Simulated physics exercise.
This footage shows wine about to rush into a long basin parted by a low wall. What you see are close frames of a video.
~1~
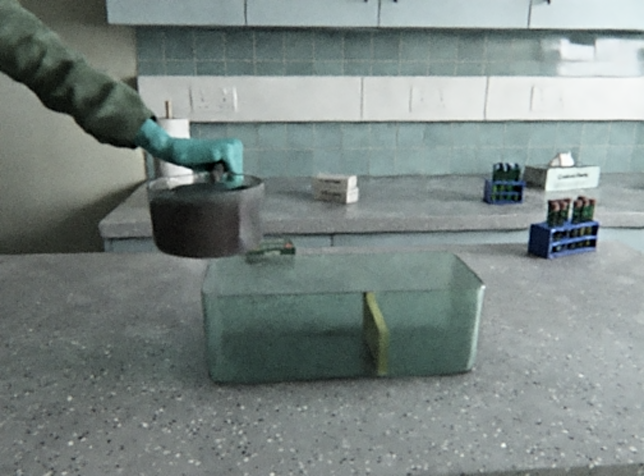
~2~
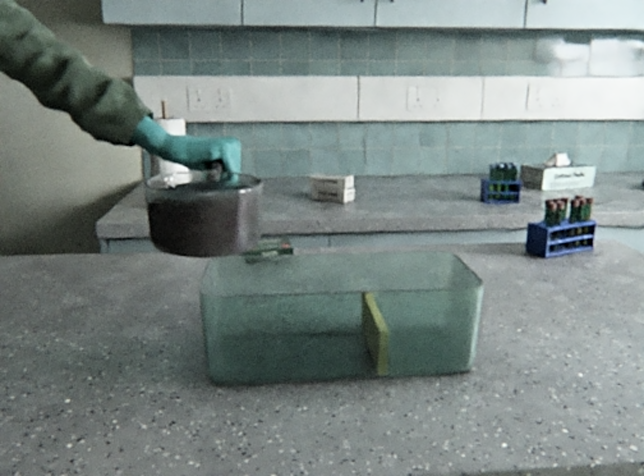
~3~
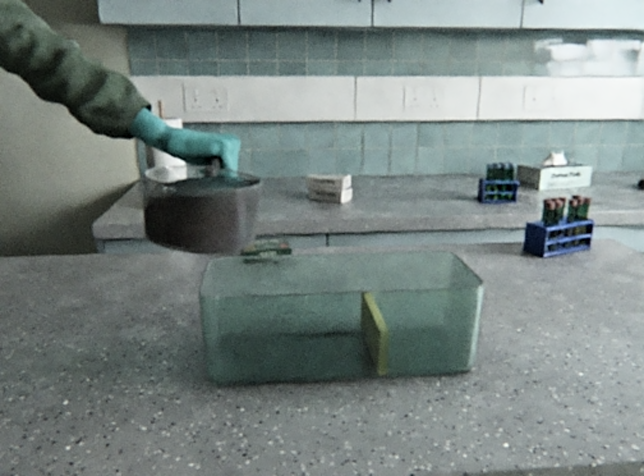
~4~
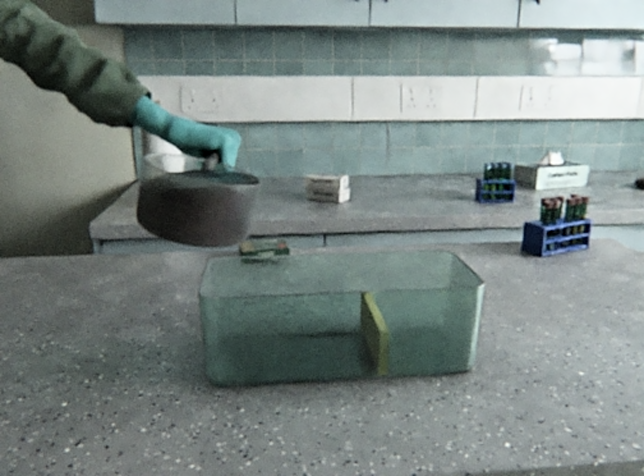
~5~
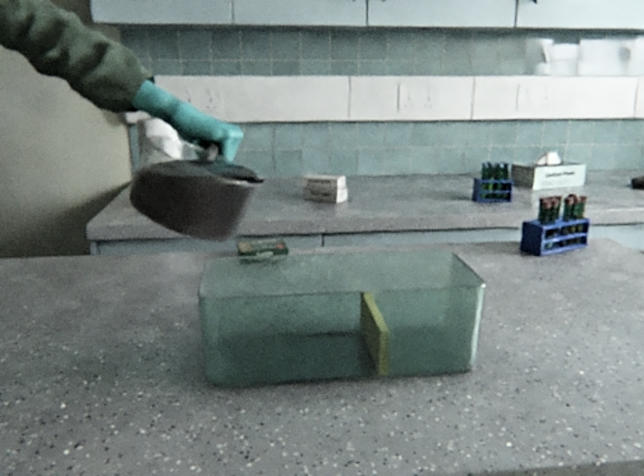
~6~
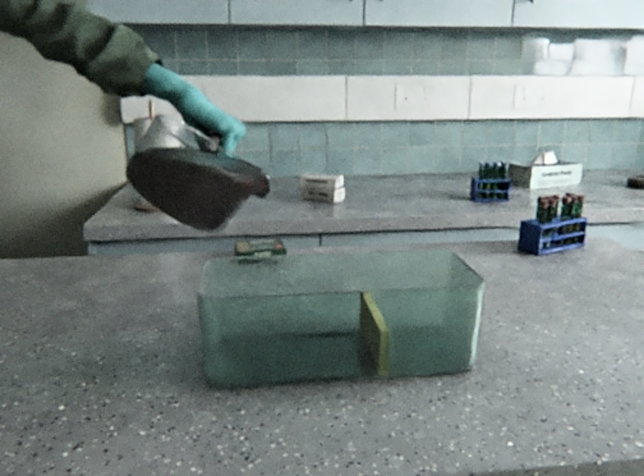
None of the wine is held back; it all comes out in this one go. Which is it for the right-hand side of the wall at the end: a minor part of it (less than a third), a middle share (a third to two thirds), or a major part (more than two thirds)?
It holds a minor part.
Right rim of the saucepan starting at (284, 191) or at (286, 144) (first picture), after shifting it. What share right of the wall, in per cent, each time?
Roughly 40 % the first time and roughly 55 % the second.
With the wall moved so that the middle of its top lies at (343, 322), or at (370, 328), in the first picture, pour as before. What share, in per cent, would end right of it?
In turn some 65 and 35 in a hundred.
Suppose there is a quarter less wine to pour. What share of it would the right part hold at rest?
Roughly 10 in a hundred.
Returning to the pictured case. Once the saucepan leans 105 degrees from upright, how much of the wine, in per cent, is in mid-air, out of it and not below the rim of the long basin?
Something like 55 per cent of it.
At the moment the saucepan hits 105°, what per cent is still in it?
About 25 %.
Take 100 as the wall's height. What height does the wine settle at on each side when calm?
The left side sits at 40 per cent and the right side at 10.
A moment on, the saucepan is tipped right over and 26 per cent is still to pour, 18 is left of the wall and 0 right of it.
Next, the saucepan is tipped right over and 1 per cent is still to pour, 77 is left of the wall and 15 right of it.
Then the saucepan is tipped right over and 0 per cent is still to pour, 61 is left of the wall and 13 right of it.
Later the saucepan is tipped right over and 0 per cent is still to pour, 78 is left of the wall and 13 right of it.
At rest 78 per cent lies left of the wall, 14 right of it and 9 outside.
